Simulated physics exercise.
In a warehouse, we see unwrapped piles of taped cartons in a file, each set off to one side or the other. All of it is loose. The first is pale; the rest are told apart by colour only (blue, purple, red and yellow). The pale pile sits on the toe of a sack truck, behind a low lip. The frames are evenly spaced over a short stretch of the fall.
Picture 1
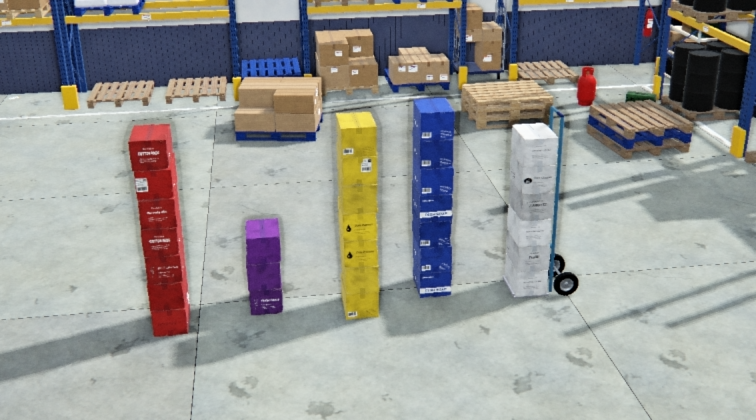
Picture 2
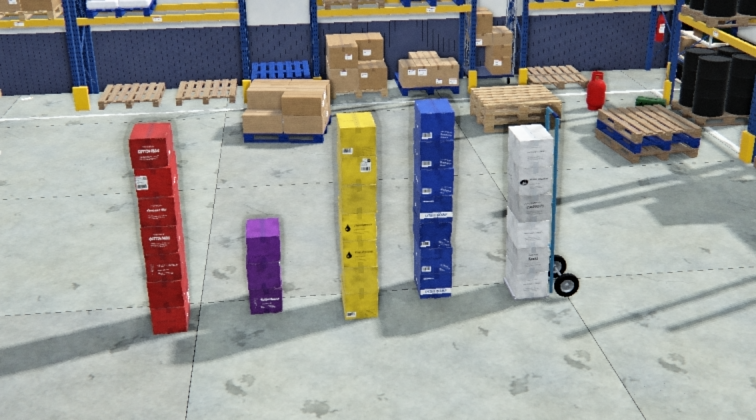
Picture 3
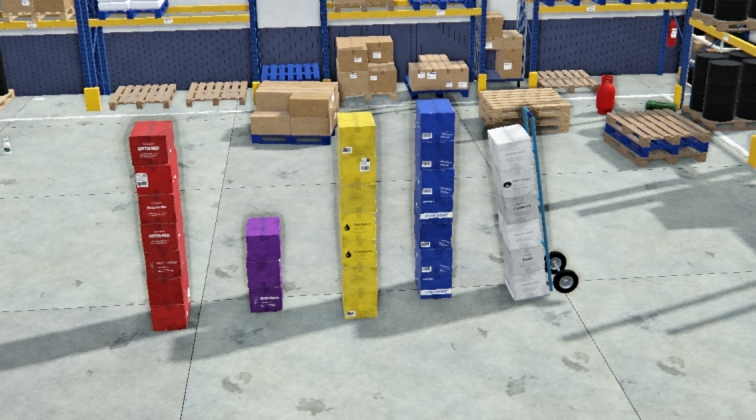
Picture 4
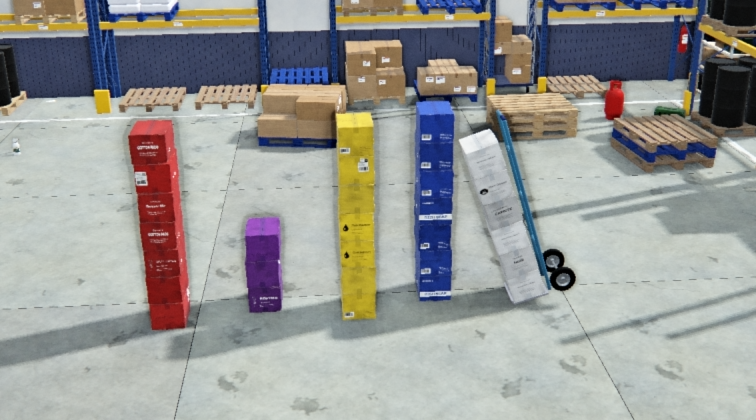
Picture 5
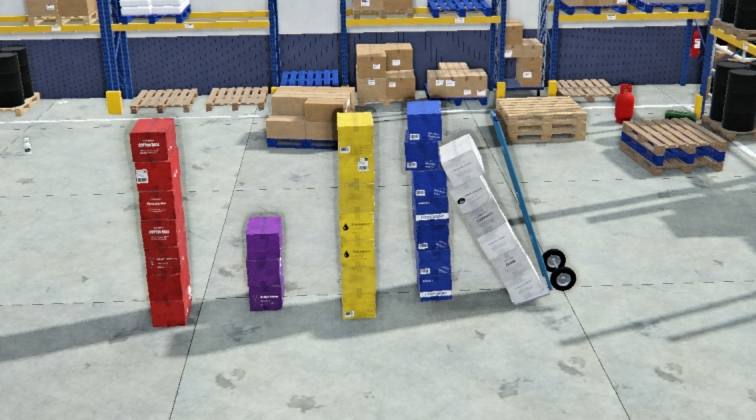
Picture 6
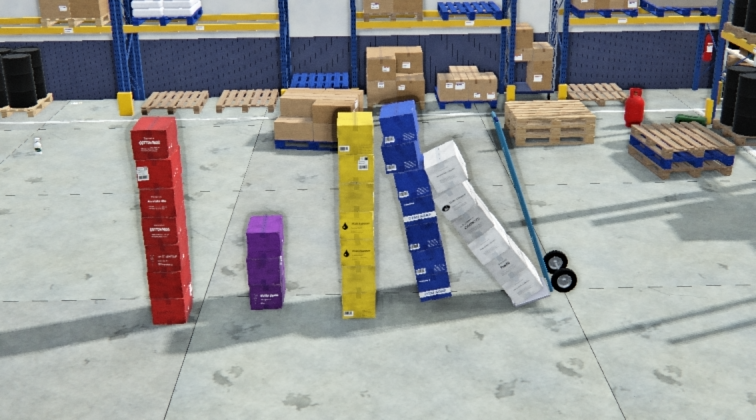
A tall white stack of boxes on a blue hand truck tilted left and leaned into the blue stack, which then tipped left toward the yellow one, while the red and purple stacks stood still.
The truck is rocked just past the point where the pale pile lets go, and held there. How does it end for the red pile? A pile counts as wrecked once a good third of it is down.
In the end the red column comes down.
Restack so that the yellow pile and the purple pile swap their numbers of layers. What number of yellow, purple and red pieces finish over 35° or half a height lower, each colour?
By colour: Yellow 3, purple 6, red 7.
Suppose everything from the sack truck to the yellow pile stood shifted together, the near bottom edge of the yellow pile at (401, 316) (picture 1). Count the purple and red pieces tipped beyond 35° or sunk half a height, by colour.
The counts are purple 2, red 0.
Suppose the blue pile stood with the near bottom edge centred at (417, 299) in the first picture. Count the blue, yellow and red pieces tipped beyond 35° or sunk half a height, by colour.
Blue 6, yellow 7, red 6.
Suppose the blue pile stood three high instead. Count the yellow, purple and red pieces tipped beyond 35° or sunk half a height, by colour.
By colour: Yellow 0, purple 0, red 0.
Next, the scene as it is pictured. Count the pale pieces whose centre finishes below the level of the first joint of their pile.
5 of them.
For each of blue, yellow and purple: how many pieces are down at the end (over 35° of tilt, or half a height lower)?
Down at the end: Blue 7, yellow 7, purple 2.
Soon, 6 of the pale pile down; none of the 7 red cartons down (0 of 24 in all colours); top red carton unmoved; top blue carton tipped clearly, half its height lower.
A while on, 6 of the pale pile down; none of the 7 red cartons down (14 of 24 in all colours); top red carton tipped barely; top blue carton tipped steeply, some two heights lower.
Towards the end, 6 of the pale pile down; 6 of the 7 red cartons down (22 of 24 in all colours); top red carton on its side; top blue carton on its side.
Finally, 6 of the pale pile down; 6 of the 7 red cartons down (22 of 24 in all colours); top red carton upside down; top yellow carton on its side. Seen by the last camera, middles, top red carton near (108, 274), top yellow carton near (42, 358).
